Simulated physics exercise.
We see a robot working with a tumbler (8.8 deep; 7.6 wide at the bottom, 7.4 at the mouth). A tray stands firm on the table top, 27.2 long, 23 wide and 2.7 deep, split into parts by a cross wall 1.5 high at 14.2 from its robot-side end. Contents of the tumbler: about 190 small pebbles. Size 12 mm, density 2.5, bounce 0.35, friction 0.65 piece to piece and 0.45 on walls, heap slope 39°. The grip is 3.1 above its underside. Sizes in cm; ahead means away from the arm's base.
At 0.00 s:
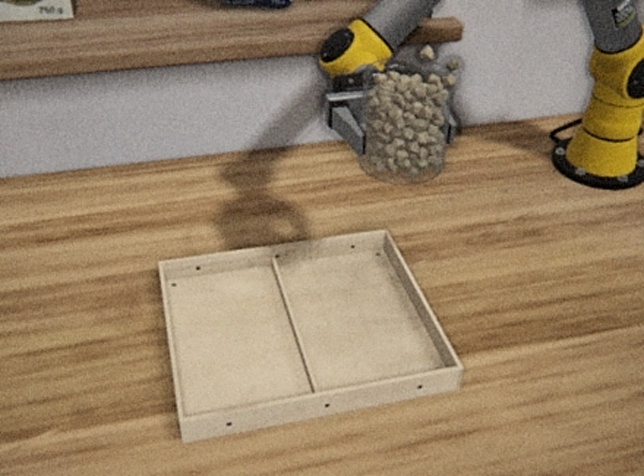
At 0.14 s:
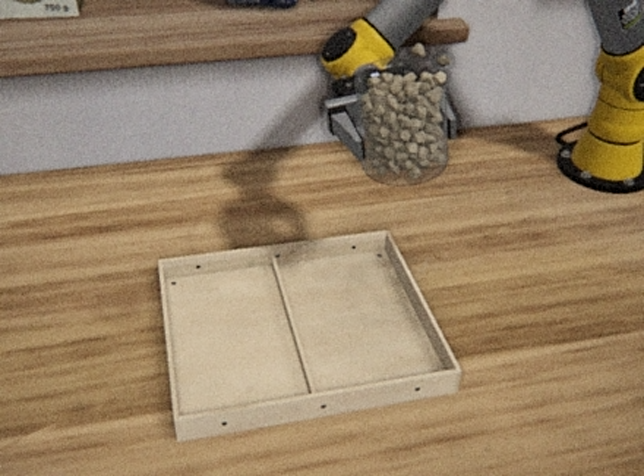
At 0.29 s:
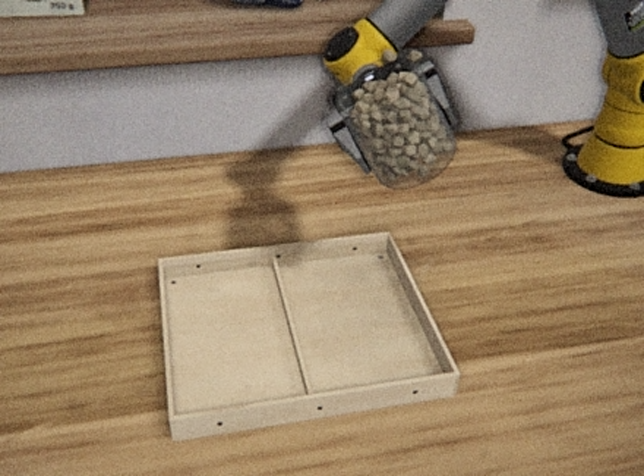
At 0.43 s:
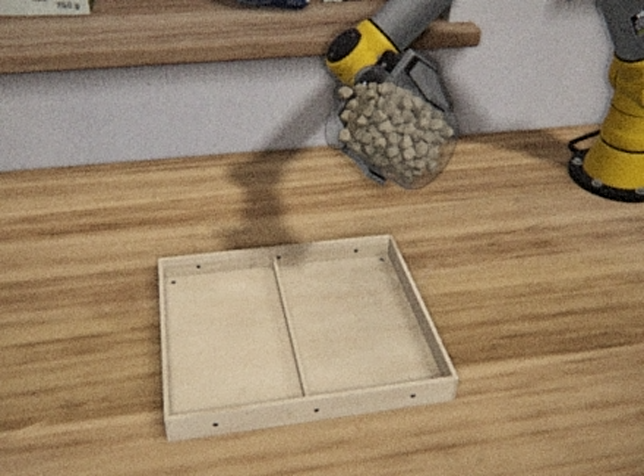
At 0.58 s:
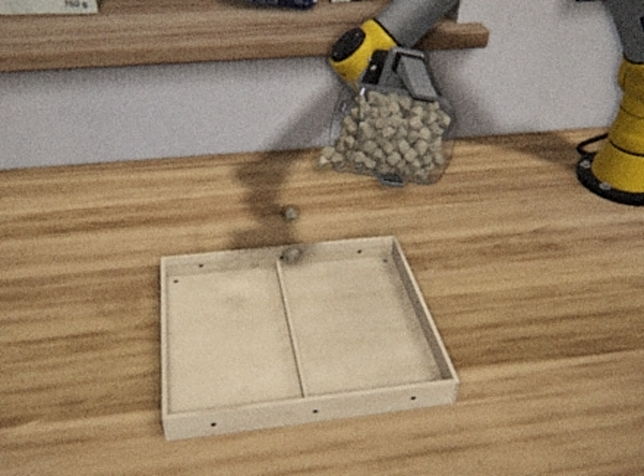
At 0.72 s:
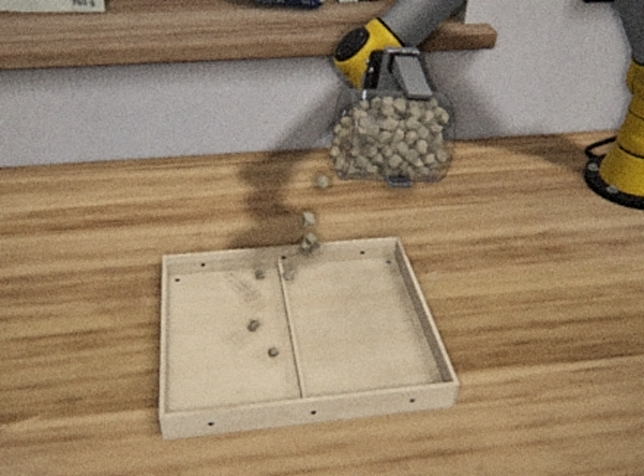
In this clip, a yellow and gray robot arm tilts a clear tumbler of pebbles forward above a wooden table until it lies nearly sideways, and a few pebbles drop toward a divided tray, some landing in its left part.
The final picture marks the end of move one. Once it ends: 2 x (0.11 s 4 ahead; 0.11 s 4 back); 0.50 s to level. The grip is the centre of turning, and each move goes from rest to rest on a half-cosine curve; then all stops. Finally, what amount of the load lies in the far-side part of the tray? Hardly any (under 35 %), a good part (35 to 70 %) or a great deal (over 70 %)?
A good part.
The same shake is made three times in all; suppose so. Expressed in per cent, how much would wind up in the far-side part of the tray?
About 60 %.
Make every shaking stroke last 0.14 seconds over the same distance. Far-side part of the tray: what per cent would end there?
I'd expect some 30 per cent.
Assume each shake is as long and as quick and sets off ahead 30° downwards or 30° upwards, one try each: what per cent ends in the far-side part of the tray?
You'd get about 30 per cent with the first setting and about 65 per cent with the second.
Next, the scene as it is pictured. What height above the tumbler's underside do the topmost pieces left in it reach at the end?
Height at rest: Approx. 5.5 cm.
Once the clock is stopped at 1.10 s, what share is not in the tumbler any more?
About 45 per cent.
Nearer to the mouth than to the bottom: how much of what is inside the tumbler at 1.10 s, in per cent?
Around 70 percent.
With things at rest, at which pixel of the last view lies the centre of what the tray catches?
Around (248, 331).
By 1.10 s, tilted 84° forward, highest piece 25 above the table; 106 in the tumbler, 65 in the far-side part, 14 in the robot-side part, 7 in flight or on a rim.
By 1.47 s, tilted 26° forward, highest piece 28 above the table; 92 in the far-side part, 68 in the tumbler, 31 in the robot-side part, 1 on the table or floor.
By 1.86 s, level, highest piece 27 above the table; 92 in the far-side part, 68 in the tumbler, 31 in the robot-side part, 1 on the table or floor.
By 2.91 s, level, highest piece 27 above the table; 92 in the far-side part, 68 in the tumbler, 31 in the robot-side part, 1 on the table or floor.
Final count, 92 in the far-side part, 68 in the tumbler, 31 in the robot-side part, 1 on the table or floor. That is 48 % in the far-side part of the tray.
